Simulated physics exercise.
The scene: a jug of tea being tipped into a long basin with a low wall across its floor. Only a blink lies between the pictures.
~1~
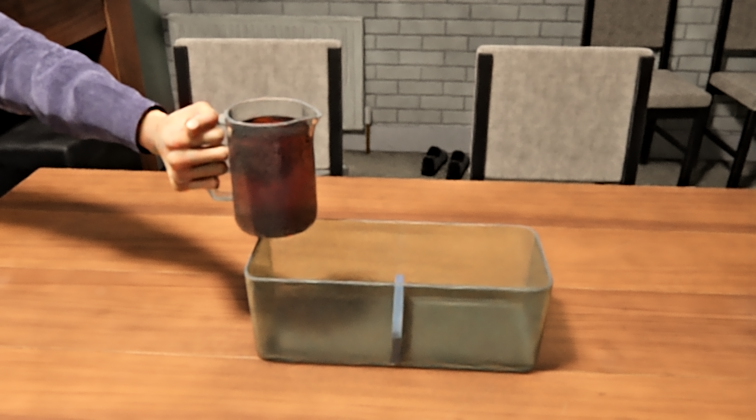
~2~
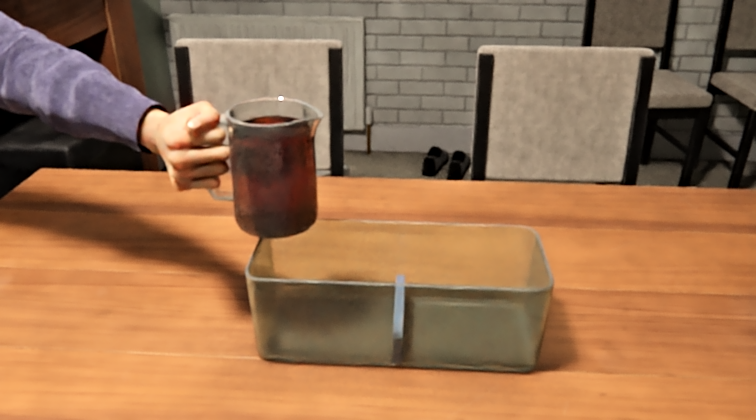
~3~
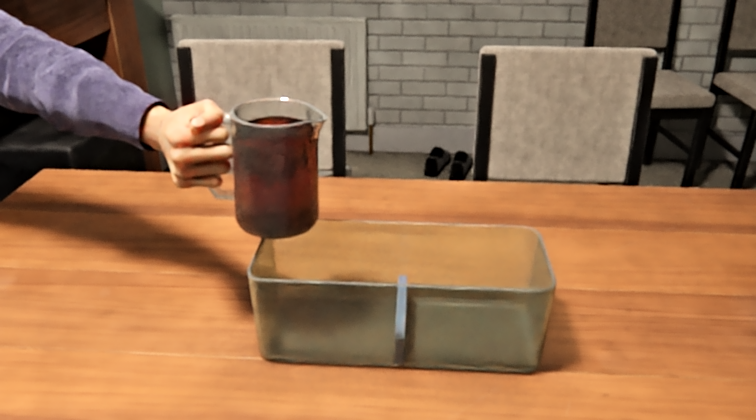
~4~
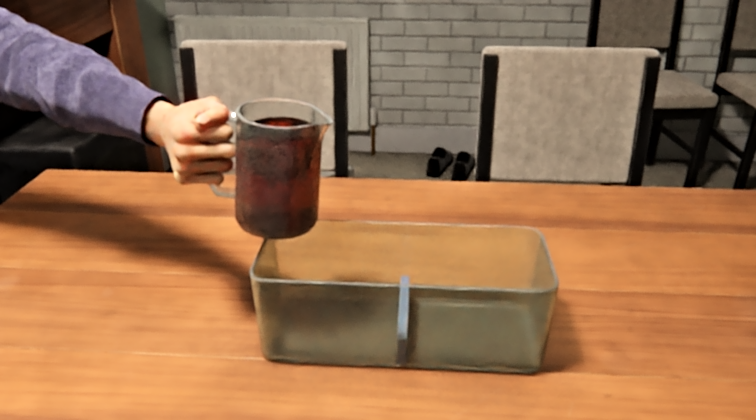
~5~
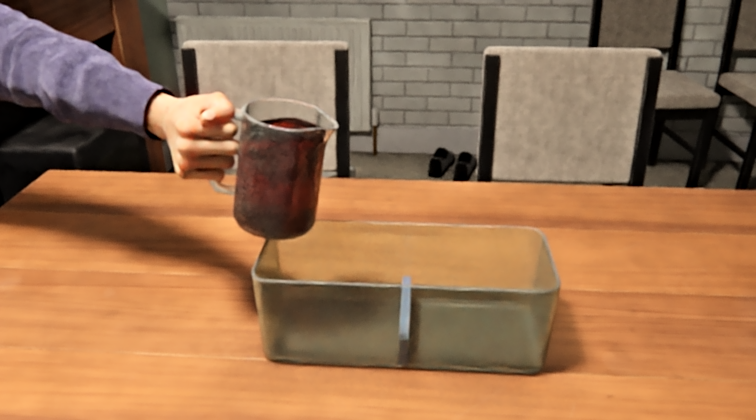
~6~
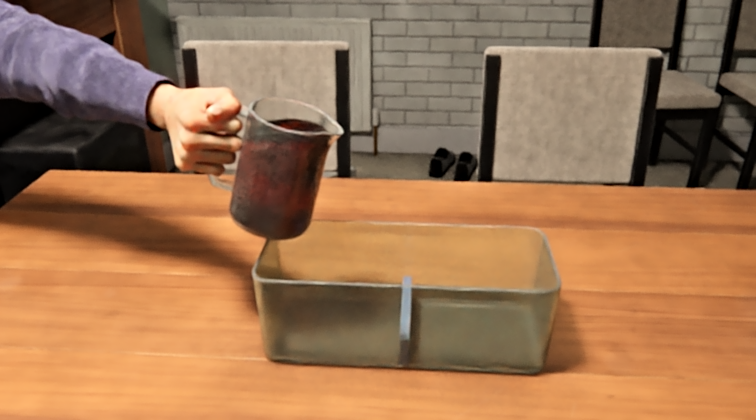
A hand tilts a glass jug of dark red liquid slightly rightward above a long basin.
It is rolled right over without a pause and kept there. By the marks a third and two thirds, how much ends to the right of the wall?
It comes to from a third to two thirds.
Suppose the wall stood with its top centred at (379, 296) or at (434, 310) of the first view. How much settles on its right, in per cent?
Roughly 90 per cent, and 5 per cent.
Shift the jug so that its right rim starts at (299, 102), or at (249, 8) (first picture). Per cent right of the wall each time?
In turn 15 and 5 in a hundred.
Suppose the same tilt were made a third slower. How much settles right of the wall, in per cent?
About 60 per cent.
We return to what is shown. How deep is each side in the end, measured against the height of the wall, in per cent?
Left: 30 %. Right: 50 %.
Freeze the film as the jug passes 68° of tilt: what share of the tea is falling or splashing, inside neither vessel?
Near 10 %.
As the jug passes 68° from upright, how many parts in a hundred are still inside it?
About 85 per cent.
A moment on, the jug is tipped part way and 87 per cent is still to pour, 2 is left of the wall and 1 right of it.
Next, the jug is tipped on its side and 48 per cent is still to pour, 11 is left of the wall and 25 right of it.
Then the jug is tipped on its side and 16 per cent is still to pour, 22 is left of the wall and 57 right of it.
Later the jug is tipped on its side and 5 per cent is still to pour, 33 is left of the wall and 60 right of it.
At rest 38 per cent lies left of the wall, 60 right of it and 1 outside.
